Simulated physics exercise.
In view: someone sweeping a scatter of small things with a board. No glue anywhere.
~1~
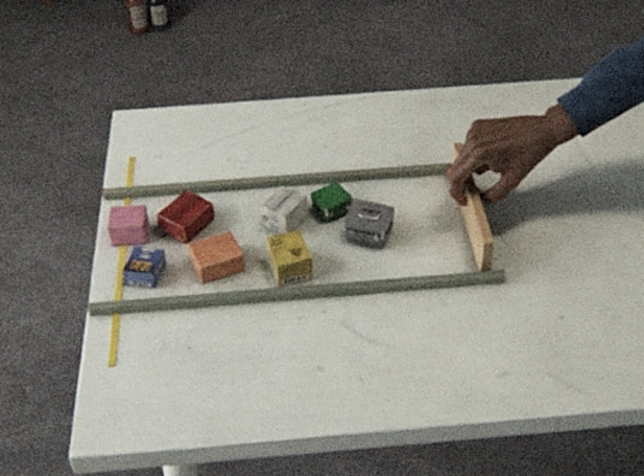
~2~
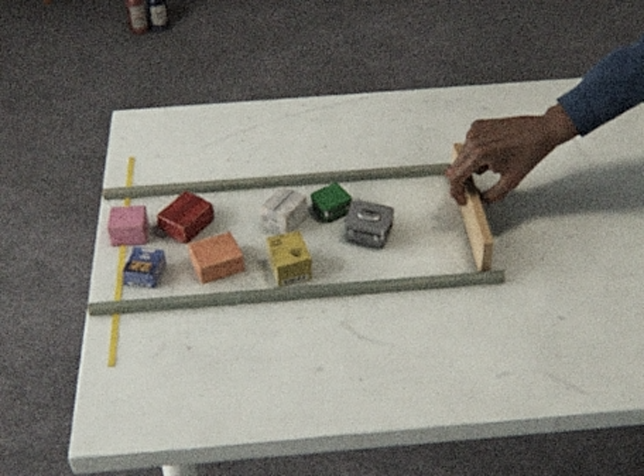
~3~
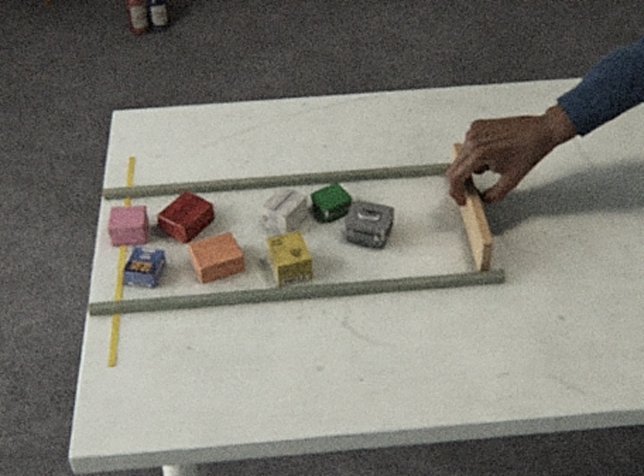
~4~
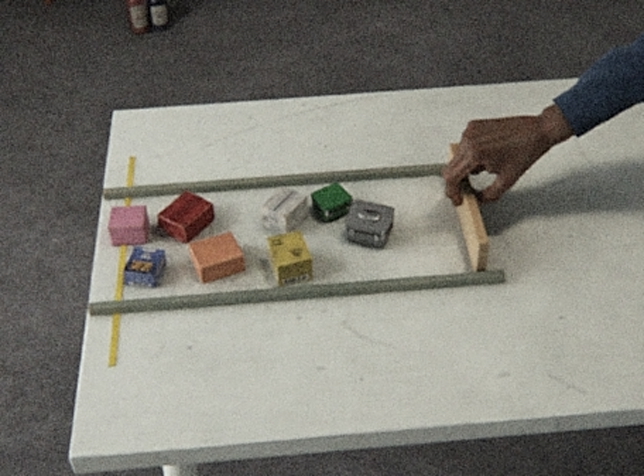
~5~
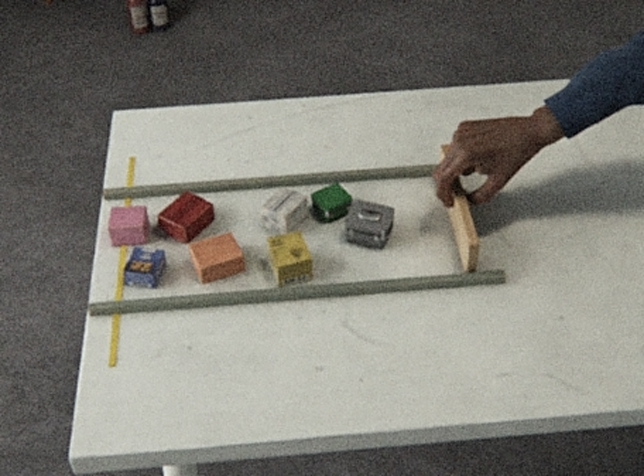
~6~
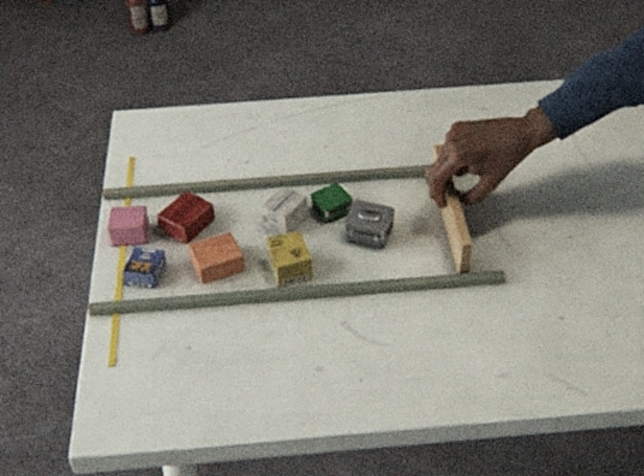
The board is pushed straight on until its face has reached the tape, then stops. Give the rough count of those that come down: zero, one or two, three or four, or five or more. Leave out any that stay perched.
Outcome: The number that fall off is five or more.
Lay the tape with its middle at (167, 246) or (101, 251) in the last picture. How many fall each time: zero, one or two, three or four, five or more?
In that order: Either three or four; more than four.
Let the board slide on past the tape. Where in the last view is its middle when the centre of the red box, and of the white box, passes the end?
About (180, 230), and (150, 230) for the other.
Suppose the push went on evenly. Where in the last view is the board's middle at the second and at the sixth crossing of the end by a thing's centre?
Its middle is around (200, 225) and later (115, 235).
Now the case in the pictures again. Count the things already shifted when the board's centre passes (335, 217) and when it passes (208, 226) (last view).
At the one place 4, at the other 8.
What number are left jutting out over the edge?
3 of them.
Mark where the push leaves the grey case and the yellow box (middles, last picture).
The grey case stops around (99, 251); the yellow box around (94, 285).
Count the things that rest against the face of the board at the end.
The number is 3.
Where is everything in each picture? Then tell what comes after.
In the first frame, pink block (129, 225); blue box (145, 267); red box (186, 217); board (471, 206); tape (123, 249).
In the second frame, blue box (145, 267); board (471, 206).
In the third frame, red box (186, 217); yellow box (290, 258).
In the fourth frame, pink block (129, 225); green case (332, 203).
In the fifth frame, blue box (145, 267); grey case (370, 225).
In the sixth frame, pink block (129, 226); blue box (145, 268); red box (186, 218); board (450, 208); tape (123, 249).
Soon after, none off yet; pink block at rest near (129, 226); blue box at rest near (145, 268); red box at rest near (186, 218).
Then, none off yet; pink block moved about its own width near (99, 225); blue box moved about its own width near (118, 271); red box moved about its own width near (140, 217).
At rest, the number that fall off is five or more; fallen, white box, orange block, red box, blue box and pink block.
